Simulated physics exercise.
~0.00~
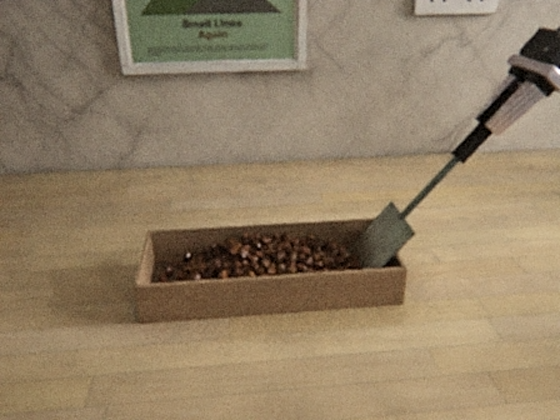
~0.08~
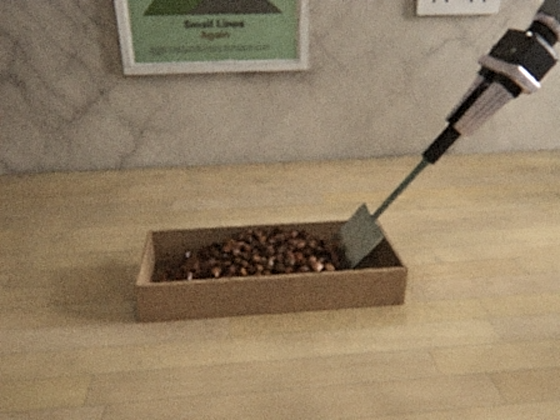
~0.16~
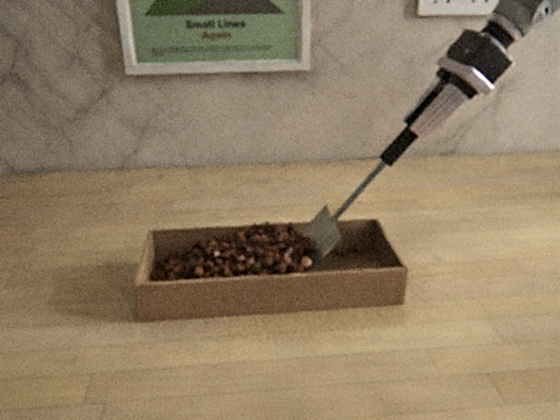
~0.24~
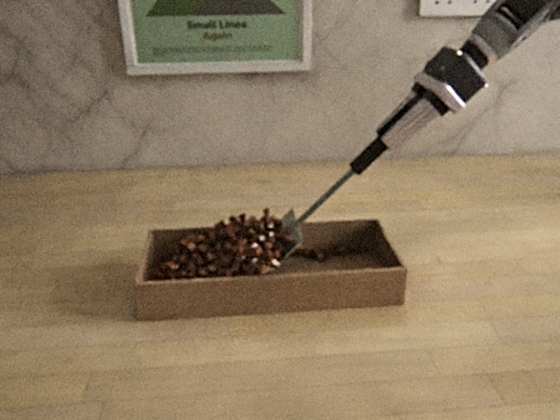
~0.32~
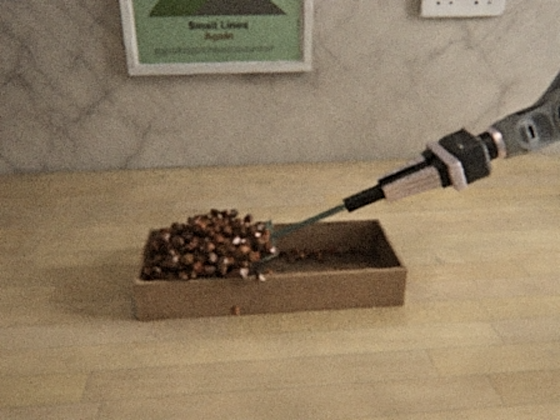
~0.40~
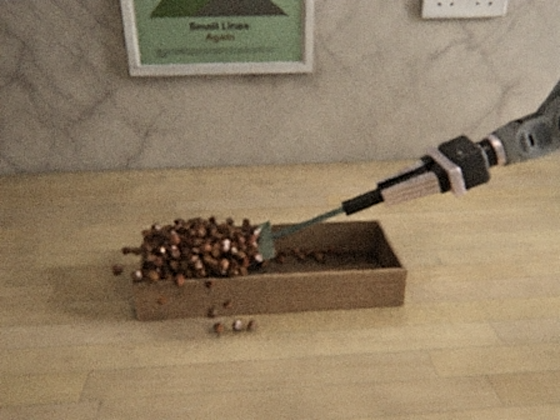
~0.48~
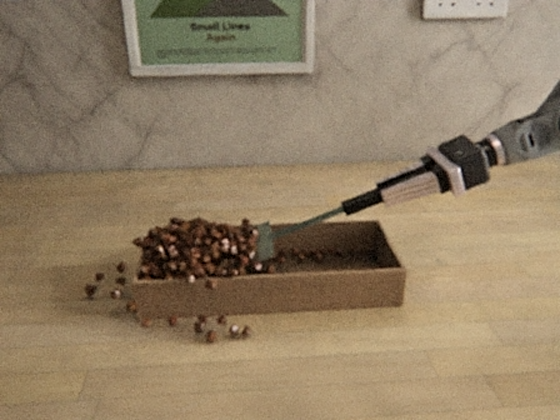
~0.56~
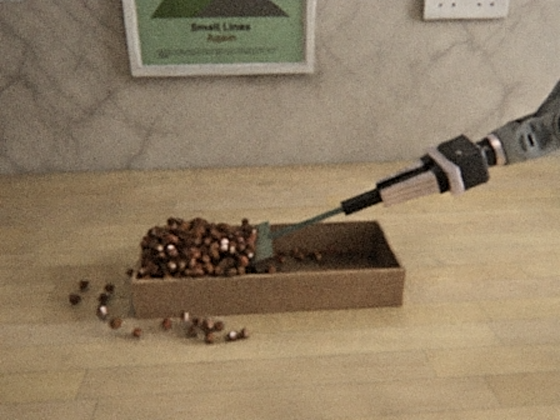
We see a robot arm push a flat paddle leftward through small brown pellets in a shallow tray, heaping them at the left end. The paddle tilts lower and stops as some pellets spill over the edges and scatter on the wooden table, while most remain piled in the tray.
